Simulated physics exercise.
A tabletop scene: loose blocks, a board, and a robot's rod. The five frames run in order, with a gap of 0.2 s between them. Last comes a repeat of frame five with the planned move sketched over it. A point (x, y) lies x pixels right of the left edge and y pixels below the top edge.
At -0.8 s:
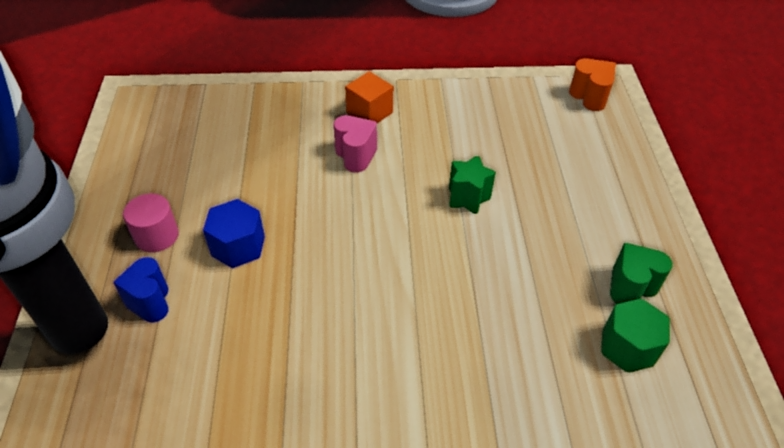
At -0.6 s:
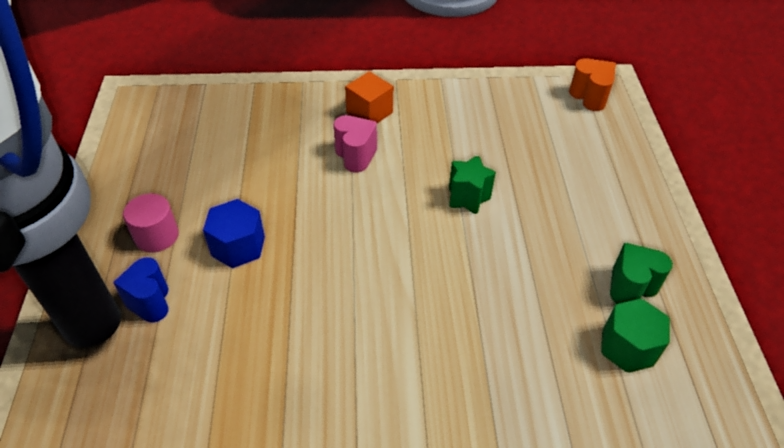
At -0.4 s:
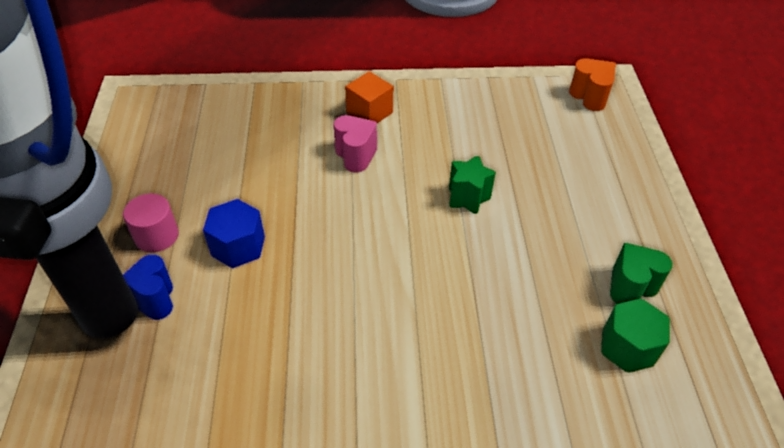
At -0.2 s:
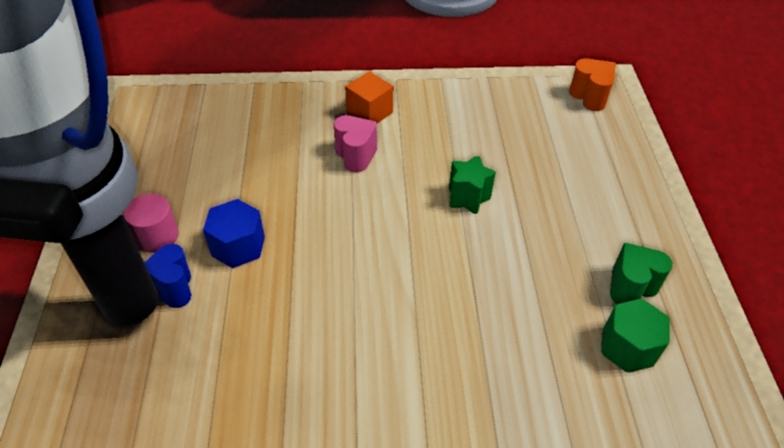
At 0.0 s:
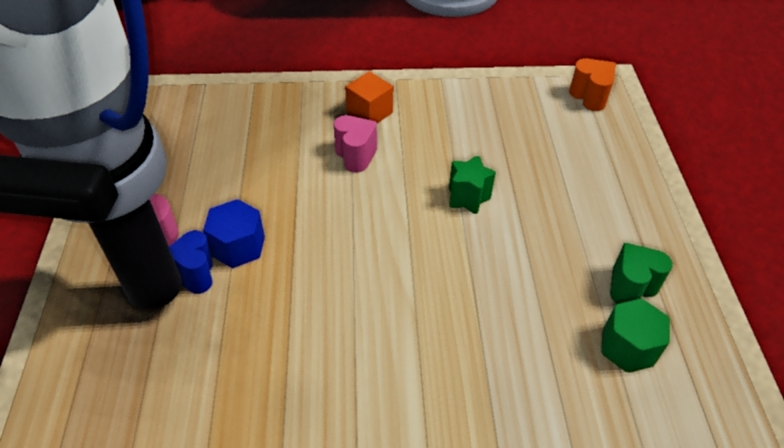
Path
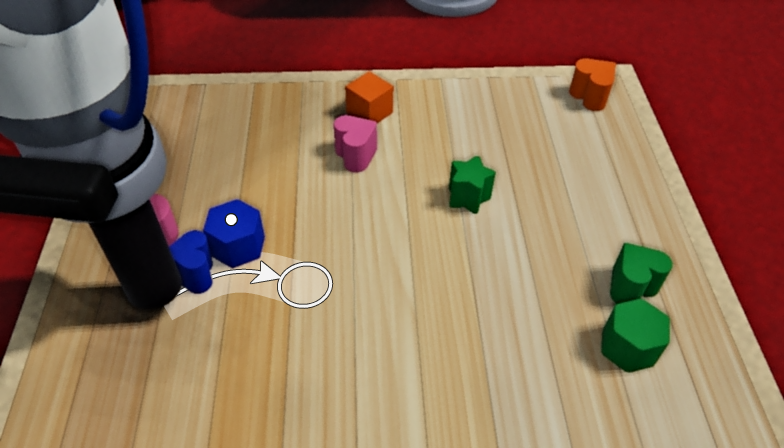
On a wooden tabletop, a robot's dark rod moves right and pushes a blue heart-shaped block towards a blue six-sided block.
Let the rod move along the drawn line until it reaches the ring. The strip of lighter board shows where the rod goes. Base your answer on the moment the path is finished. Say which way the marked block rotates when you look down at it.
Looking down on the board, it turns clockwise.
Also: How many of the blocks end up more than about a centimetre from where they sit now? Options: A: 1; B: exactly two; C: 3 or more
I choose B.
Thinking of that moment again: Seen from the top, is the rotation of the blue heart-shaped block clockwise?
I expect not.
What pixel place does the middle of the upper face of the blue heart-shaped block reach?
Top centre: (231, 212).
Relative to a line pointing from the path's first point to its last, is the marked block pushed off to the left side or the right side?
The left-hand side.
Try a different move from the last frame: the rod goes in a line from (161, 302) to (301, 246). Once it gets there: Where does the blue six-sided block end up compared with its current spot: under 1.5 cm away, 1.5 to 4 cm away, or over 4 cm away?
Long: Over 4 cm.
Drawn move, from (161, 302) by way of (209, 278) and (259, 272) to (305, 285); the dot is on the blue six-sided block.
What follows on the original path. One third of the way, rod (206, 263); blue heart-shaped block (219, 218), turned 25° anticlockwise; blue six-sided block (253, 196), turned 30° clockwise.
Two thirds of the way, rod (257, 258); blue heart-shaped block (231, 212), turned 40° anticlockwise; blue six-sided block (263, 187), turned 25° clockwise.
At the end, rod (303, 270); pink circle still; blue heart-shaped block (231, 212), turned 40° anticlockwise; blue six-sided block (263, 187), turned 25° clockwise.
